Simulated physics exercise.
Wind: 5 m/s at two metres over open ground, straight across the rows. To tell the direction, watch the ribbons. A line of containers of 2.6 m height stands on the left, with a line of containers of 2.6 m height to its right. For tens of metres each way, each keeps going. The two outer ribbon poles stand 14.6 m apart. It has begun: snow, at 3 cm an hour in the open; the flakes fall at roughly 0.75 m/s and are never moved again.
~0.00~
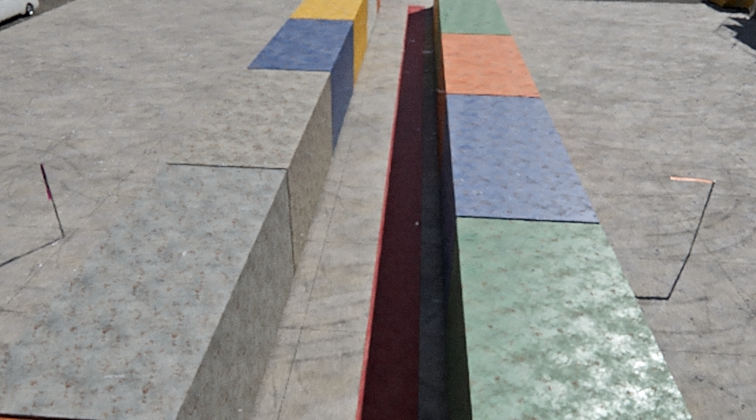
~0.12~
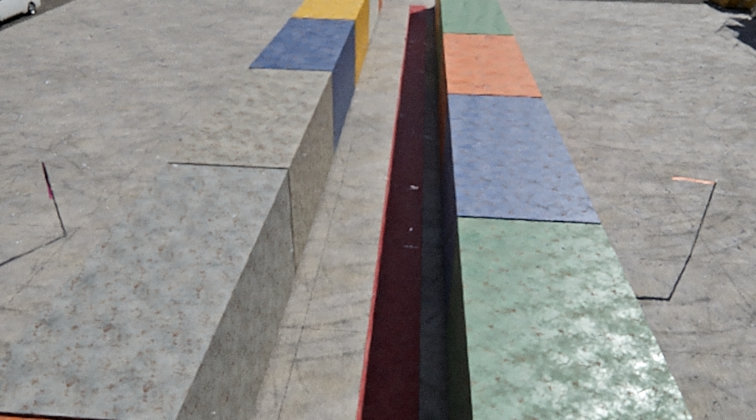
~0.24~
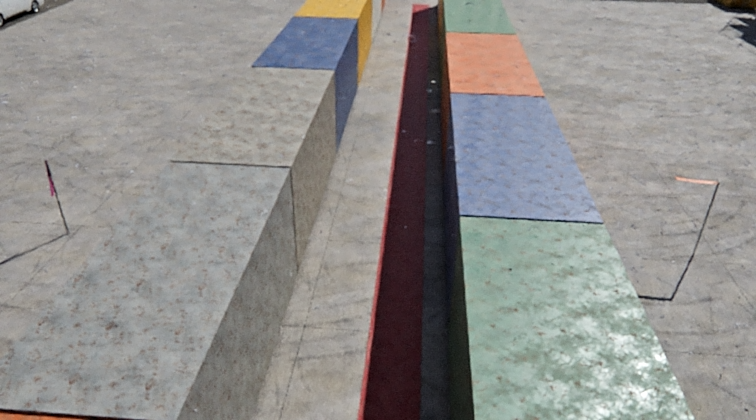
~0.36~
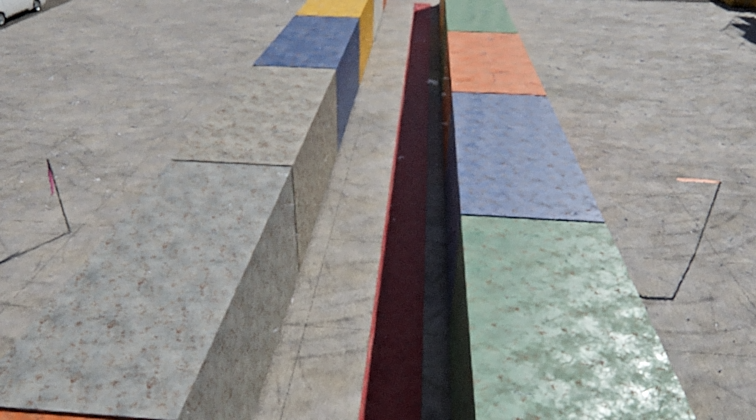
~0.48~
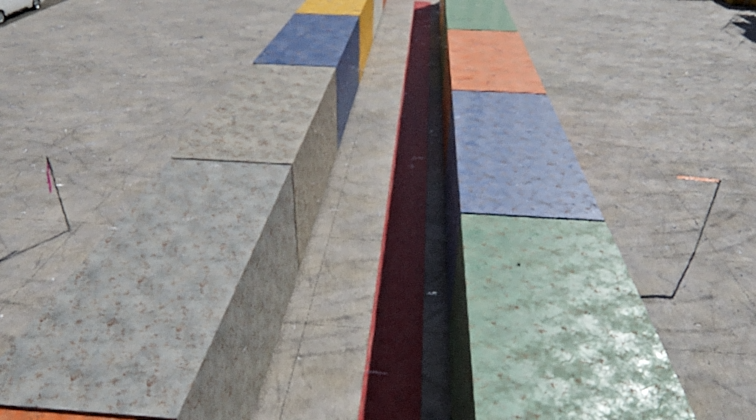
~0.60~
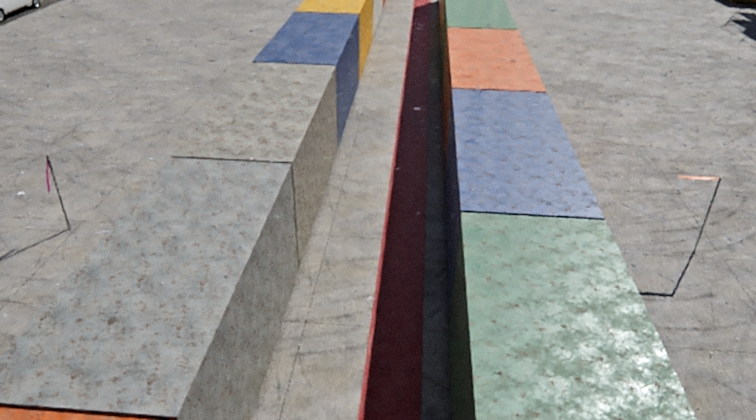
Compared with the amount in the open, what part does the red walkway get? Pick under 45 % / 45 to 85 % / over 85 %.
The red walkway gets not even 45 % of the open amount.
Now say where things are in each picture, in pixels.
The left ribbon ends at (50, 200), hanging almost straight, in the first frame.
The right ribbon ends at (673, 178), leaning 95 degrees to the left and the red one passes (401, 238), in the second frame.
The left ribbon ends at (53, 197), hanging almost straight, above the rows the flakes slant 85 degrees from upright, towards the left and the top of the left line of containers crosses (269, 104), in the third frame.
The right ribbon ends at (677, 179), leaning 90 degrees to the left and the red one passes (408, 185), in the fourth frame.
The left ribbon ends at (51, 193), hanging almost straight and above the rows the flakes slant 85 degrees from upright, towards the left, in the fifth frame.
The right ribbon ends at (678, 176), leaning 90 degrees to the left and the top of the right line of containers crosses (505, 110), in the sixth frame.
After 10 minutes open ground has 5 mm and the red walkway 1 mm.
After 30 minutes open ground has 15 mm and the red walkway 4 mm.
After 60 minutes open ground has 30 mm and the red walkway 9 mm, so the red walkway has 29 % of the open amount; the left half of it has 33 %, the right half 25 %.
